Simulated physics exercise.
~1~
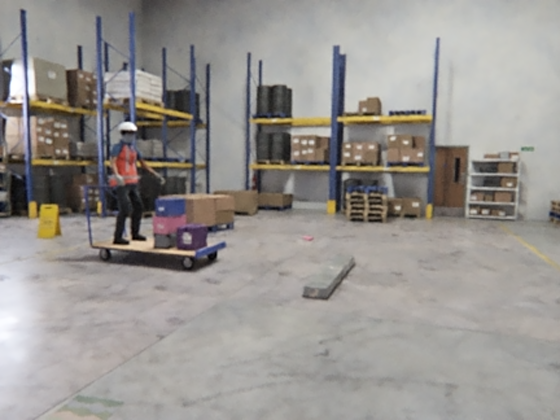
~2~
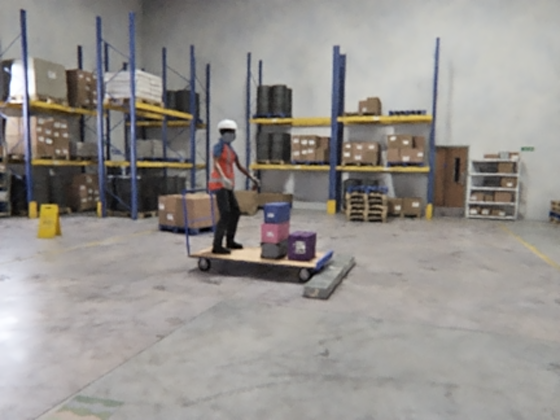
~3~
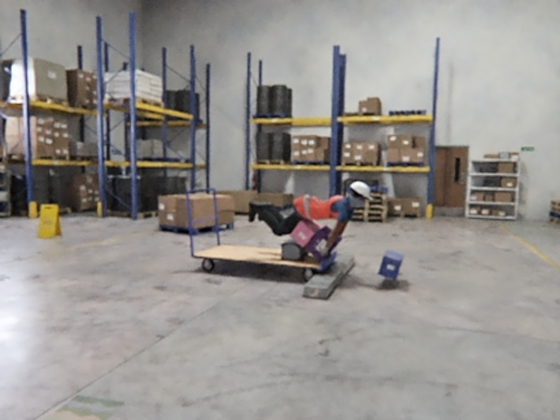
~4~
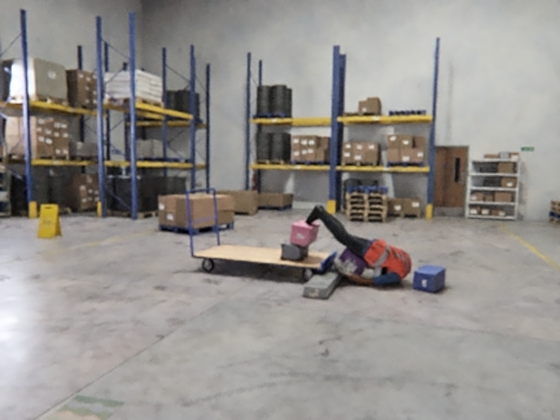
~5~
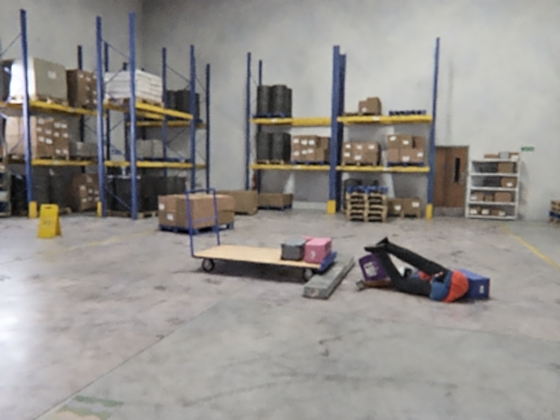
A person in a white helmet and orange vest stands on a flat wooden cart with blue rails in a warehouse, seen from a fixed, distant view, with blue, pink, purple and dark grey boxes stacked ahead of them. The cart rolls right across the concrete toward a grey beam on the floor and stops against it. The person pitches forward over the boxes as the blue one flies off ahead. They tumble headfirst over the beam with the purple box and end on the floor beyond it, beside the blue box. The pink and grey boxes remain at the cart's front end.
